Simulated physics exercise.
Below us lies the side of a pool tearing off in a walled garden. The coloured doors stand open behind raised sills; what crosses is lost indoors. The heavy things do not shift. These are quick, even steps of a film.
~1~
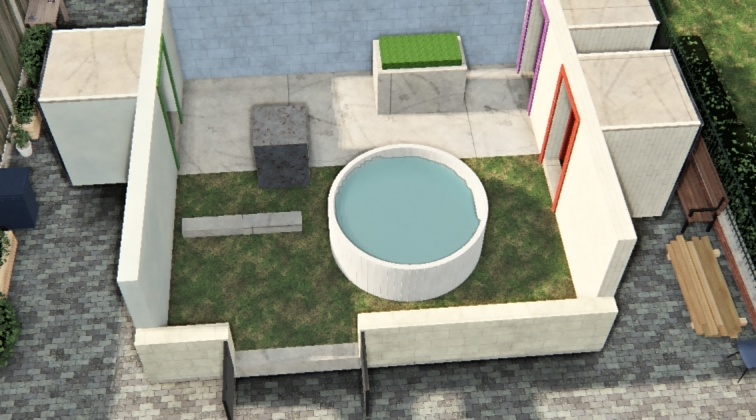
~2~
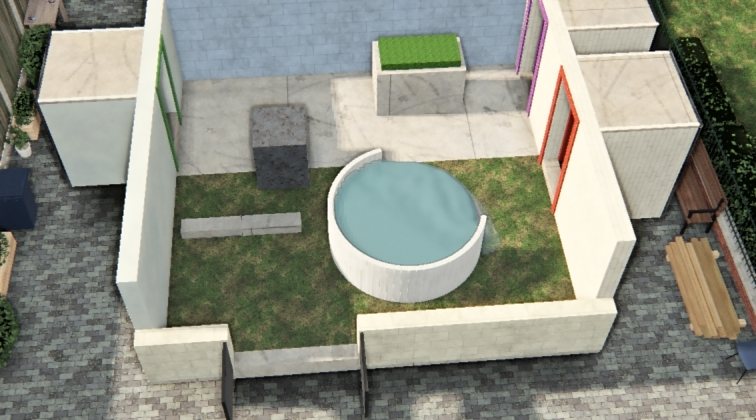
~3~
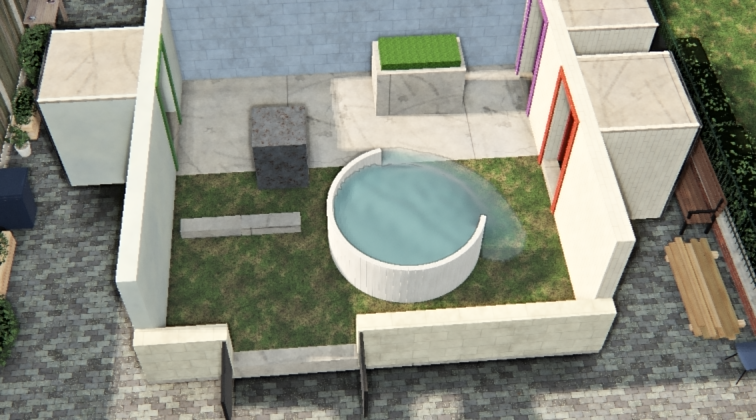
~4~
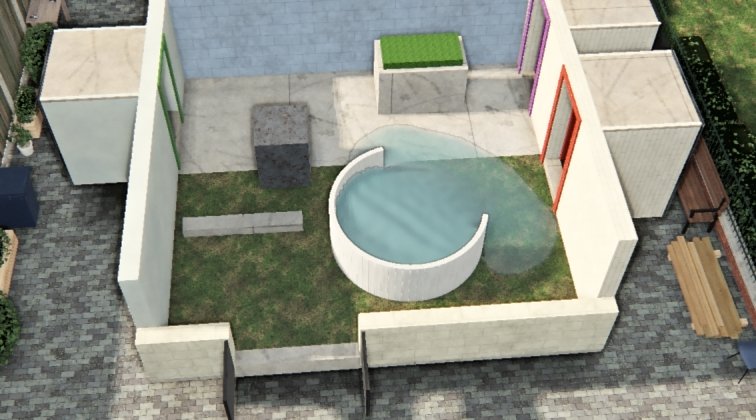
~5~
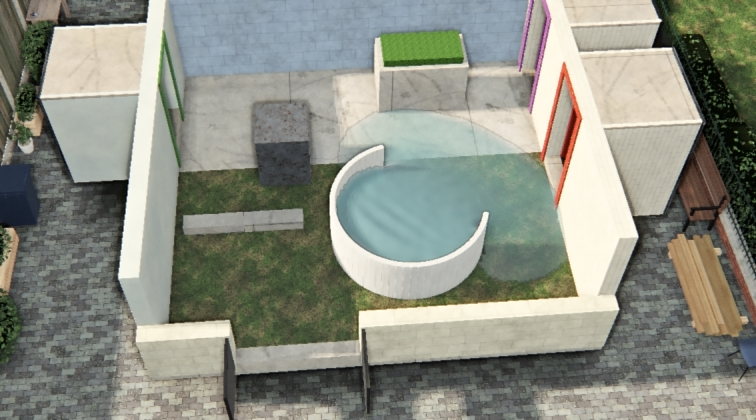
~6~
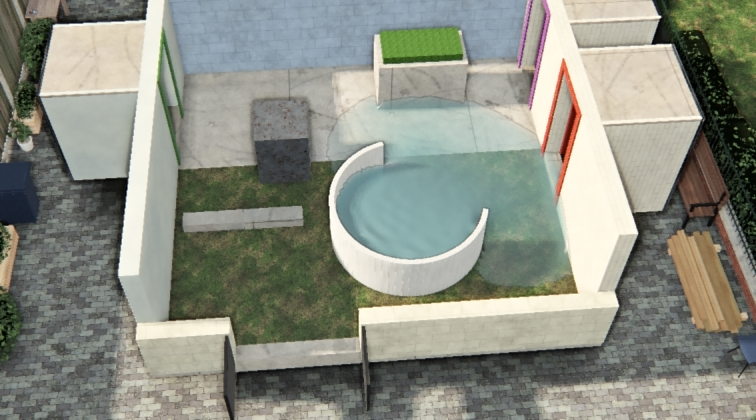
Round white pool in a walled garden losing its far right side, water pouring out and spreading across the grass and paving.
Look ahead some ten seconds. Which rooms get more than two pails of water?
The red door floods; the purple door floods; the green door holds within the limit.
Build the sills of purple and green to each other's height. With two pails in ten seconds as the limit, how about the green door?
The green door passes that mark.
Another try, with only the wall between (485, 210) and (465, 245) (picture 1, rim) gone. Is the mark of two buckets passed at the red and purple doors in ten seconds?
Then: Red door takes less, purple door lets more in.
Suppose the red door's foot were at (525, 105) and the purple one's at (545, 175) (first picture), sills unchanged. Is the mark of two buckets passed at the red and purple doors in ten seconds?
One by one: The red door passes that mark; the purple door takes more.
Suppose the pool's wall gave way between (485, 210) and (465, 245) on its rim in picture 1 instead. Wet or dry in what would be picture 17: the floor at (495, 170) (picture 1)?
Answer: Wet.
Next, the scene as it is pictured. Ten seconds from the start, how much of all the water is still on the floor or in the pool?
About 80 per cent.
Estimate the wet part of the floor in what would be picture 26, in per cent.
Close to 65 %.
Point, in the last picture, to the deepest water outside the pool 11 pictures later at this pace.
I would point to (515, 64).
A moment on, water covers 40 % of the floor; the red door over two buckets in, the purple door under two buckets in, the green door not reached.
Next, water covers 50 % of the floor; the red door far over two buckets in, the purple door far over two buckets in, the green door not reached.
Then, water covers 65 % of the floor; the red door far over two buckets in, the purple door far over two buckets in, the green door wet at the sill, nothing in.
Later, water covers 85 % of the floor; the red door far over two buckets in, the purple door far over two buckets in, the green door wet at the sill, nothing in.
In the end, water covers 95 % of the floor; the red door far over two buckets in, the purple door far over two buckets in, the green door wet at the sill, nothing in.
